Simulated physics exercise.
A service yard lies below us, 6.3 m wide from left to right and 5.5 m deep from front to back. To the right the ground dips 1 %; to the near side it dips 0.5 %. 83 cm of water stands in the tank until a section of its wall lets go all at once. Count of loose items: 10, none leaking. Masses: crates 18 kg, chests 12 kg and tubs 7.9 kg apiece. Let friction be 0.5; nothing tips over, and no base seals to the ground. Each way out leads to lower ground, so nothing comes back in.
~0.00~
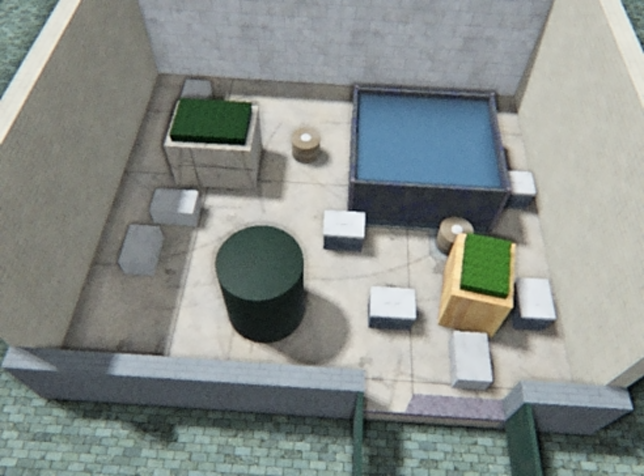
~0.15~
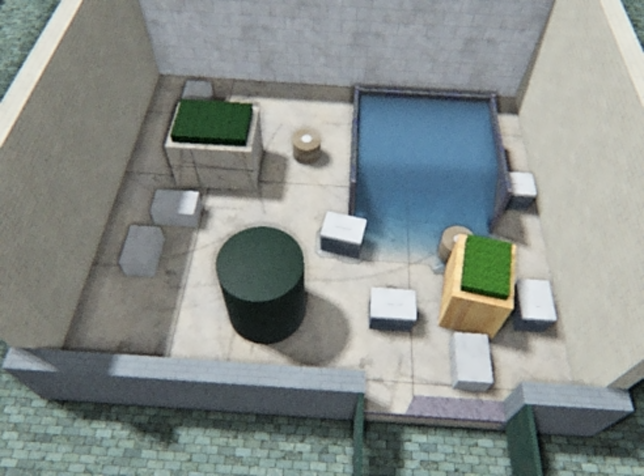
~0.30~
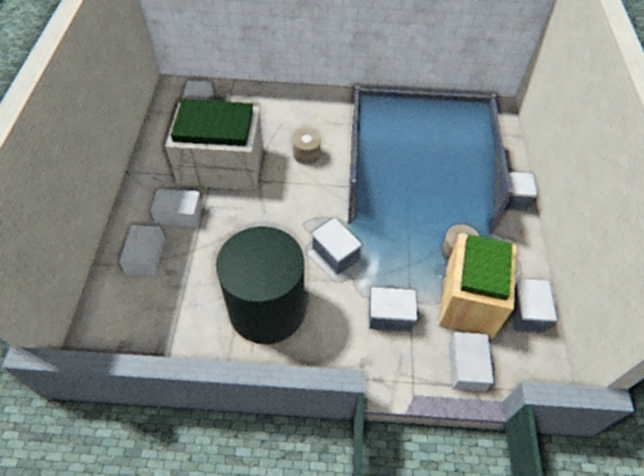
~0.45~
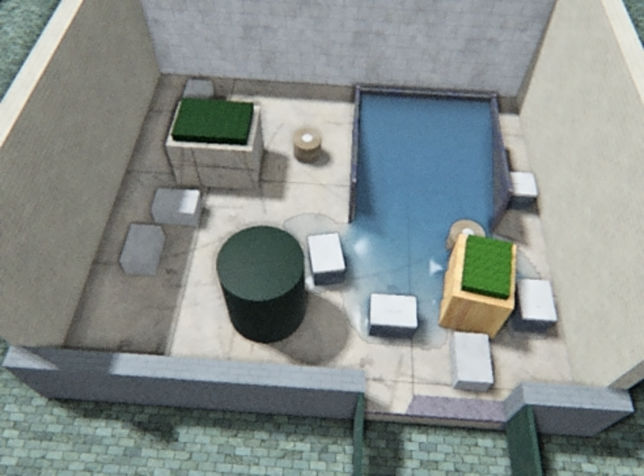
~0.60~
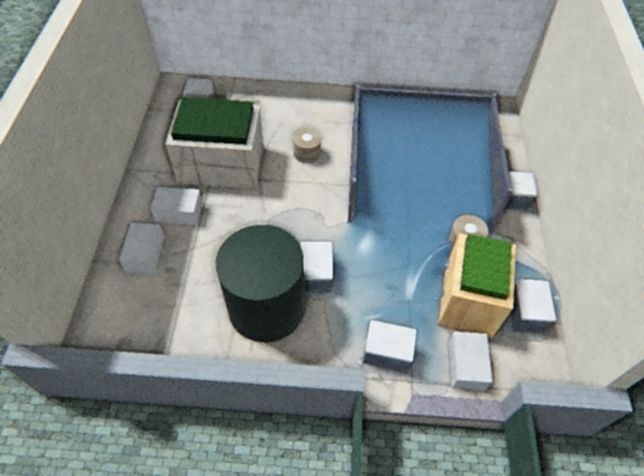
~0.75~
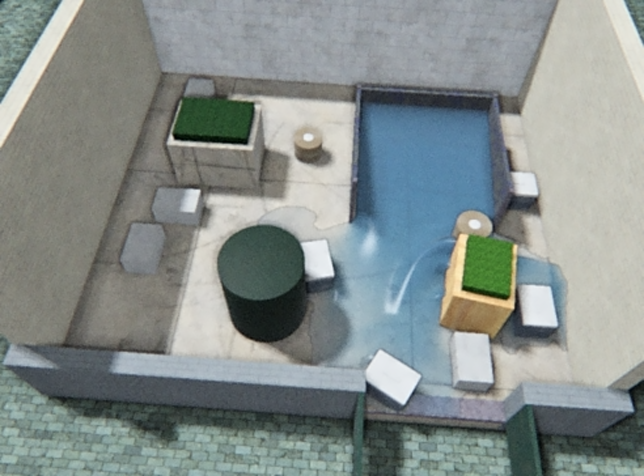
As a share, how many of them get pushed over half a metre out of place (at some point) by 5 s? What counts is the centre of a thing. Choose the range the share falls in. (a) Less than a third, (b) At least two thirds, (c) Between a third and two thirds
b.
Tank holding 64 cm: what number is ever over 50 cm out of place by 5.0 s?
6.
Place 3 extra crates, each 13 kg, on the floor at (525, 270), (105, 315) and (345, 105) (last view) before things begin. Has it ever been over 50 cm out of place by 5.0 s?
In order: Within it, beyond it, within it.
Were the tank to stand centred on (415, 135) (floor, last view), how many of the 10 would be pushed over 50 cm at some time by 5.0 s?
So the tally would be 7.
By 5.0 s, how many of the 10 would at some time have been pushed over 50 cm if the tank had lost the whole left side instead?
In that case 5 of them.
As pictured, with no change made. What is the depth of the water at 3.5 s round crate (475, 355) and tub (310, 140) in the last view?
Roughly 18 and 0 cm.
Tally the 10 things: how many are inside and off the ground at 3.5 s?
The count is 3.
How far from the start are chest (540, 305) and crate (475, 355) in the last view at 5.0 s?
Going through them in turn, the first is washed out and the second is 80 cm.
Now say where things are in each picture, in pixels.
In the first picture, a chest at (393, 302), on the bottom; a chest at (344, 223) rests on the ground; 3.5 m2 under water; 0 of 10 have shifted.
In the second picture, a chest at (393, 303) rests on the ground; a chest at (343, 227), on the bottom, 5 cm from its start; water covers 4.7 m2; 1 of 10 have shifted.
In the third picture, a chest at (393, 303), on the bottom; a chest at (336, 238) rests on the ground, 27 cm from its start; water covers 6.0 m2; 2 of 10 have shifted.
In the fourth picture, a chest at (393, 310), on the bottom, 10 cm from its start; a chest at (326, 252), on the bottom, 53 cm from its start; water covers 7.4 m2; 3 of 10 have shifted.
In the fifth picture, a chest at (391, 340) rests on the ground, 52 cm from its start; a chest at (316, 259) rests on the ground, 70 cm from its start; 8.9 m2 under water; 3 of 10 have shifted.
In the sixth picture, a chest at (392, 376) rests on the ground, 95 cm from its start; a chest at (315, 259) rests on the ground, 72 cm from its start; water covers 10.1 m2; 4 of 10 have shifted.
After 1.1 s 2 of 10 are over 50 cm from their spots; 1 afloat.
After 2.2 s 5 of 10 are over 50 cm from their spots; 3 afloat.
After 3.5 s 6 of 10 are over 50 cm from their spots; 3 afloat.
After 5.0 s 7 of 10 are over 50 cm from their spots, and 7 have been at some point; 3 afloat.
